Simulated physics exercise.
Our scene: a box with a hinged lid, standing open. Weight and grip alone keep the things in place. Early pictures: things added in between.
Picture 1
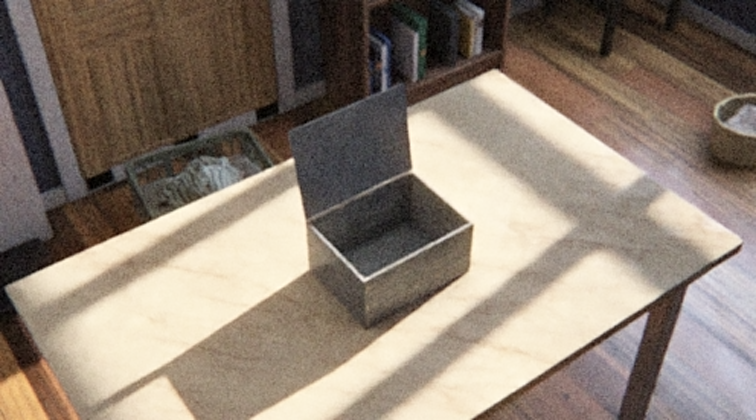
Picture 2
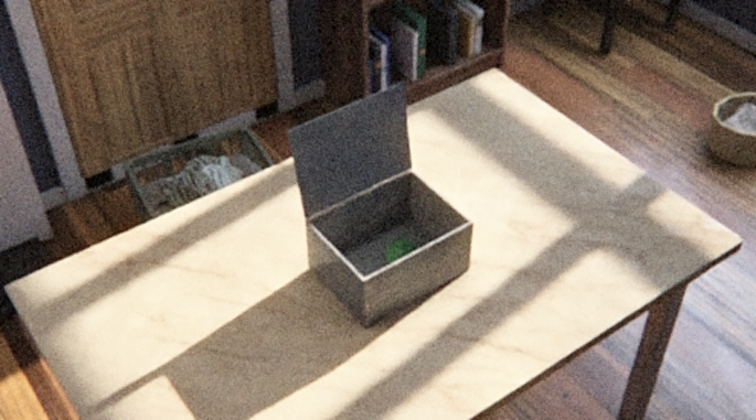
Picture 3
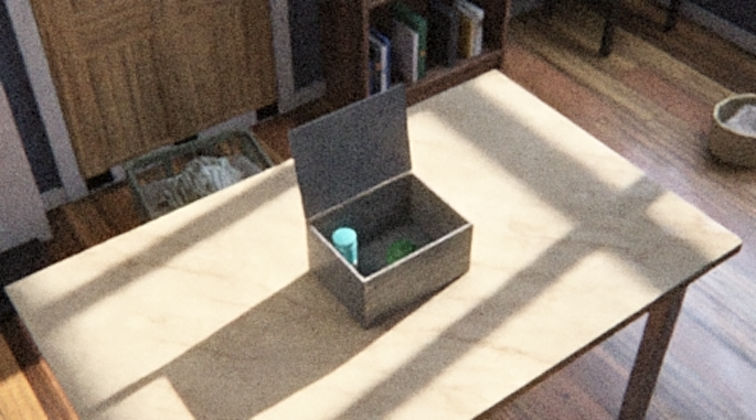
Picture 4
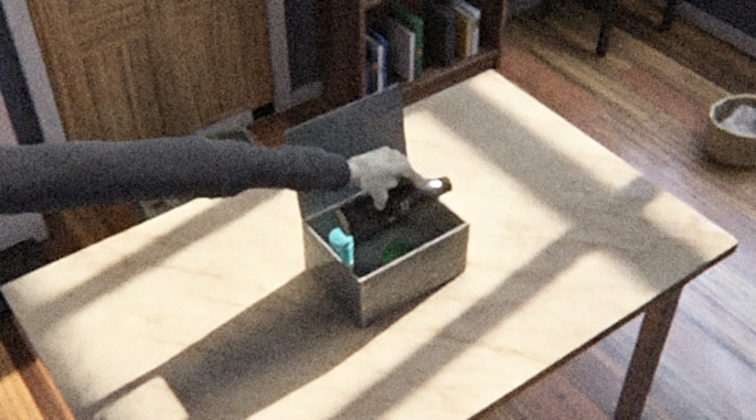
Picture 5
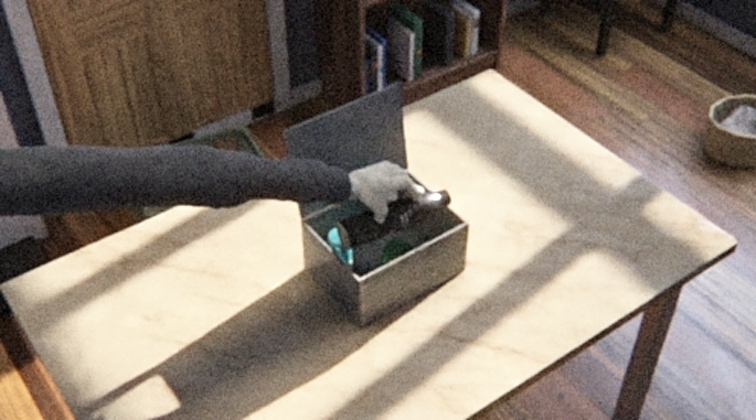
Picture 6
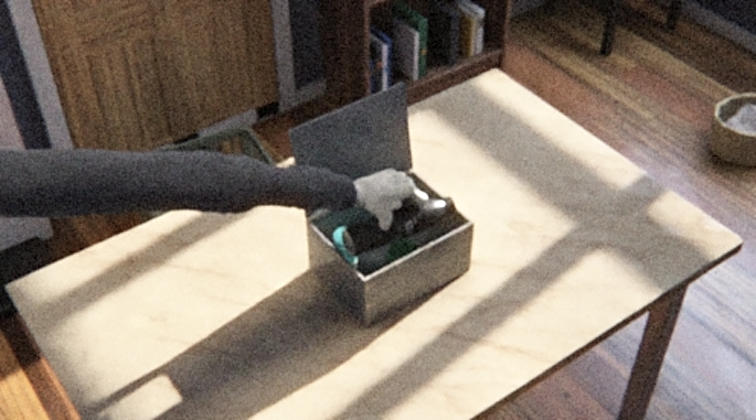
A hand lowered a black bottle into an open gray box on a table, after a small green item and then a light blue cylinder had appeared inside it.
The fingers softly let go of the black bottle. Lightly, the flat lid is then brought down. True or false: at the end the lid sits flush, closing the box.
True.
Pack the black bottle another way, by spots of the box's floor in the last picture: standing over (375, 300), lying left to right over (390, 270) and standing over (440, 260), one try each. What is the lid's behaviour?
The first attempt ends with the lid standing open, the second with it lying shut, and the third with it standing open.
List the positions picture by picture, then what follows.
The last thing is not in view yet, in the first frame.
The last thing is not in view yet, in the second frame.
The last thing is not in view yet, in the third frame.
On its way; black bottle (396, 203), in the fourth frame.
On its way; black bottle (396, 216), in the fifth frame.
In place under the hand; black bottle (401, 223), in the sixth frame.
Then, 0.90 s past the last view, lid starting down; black bottle displaced well along near (400, 264); green apple displaced about its own width.
Then, 1.70 s past the last view, lid 51° above the rim; black bottle displaced well along near (398, 261); green apple displaced about its own width.
Finally, lid shut; moved from the start, black bottle and green apple; turquoise shaker still in place. Final places as the last picture's camera would see them, black bottle near (397, 261).
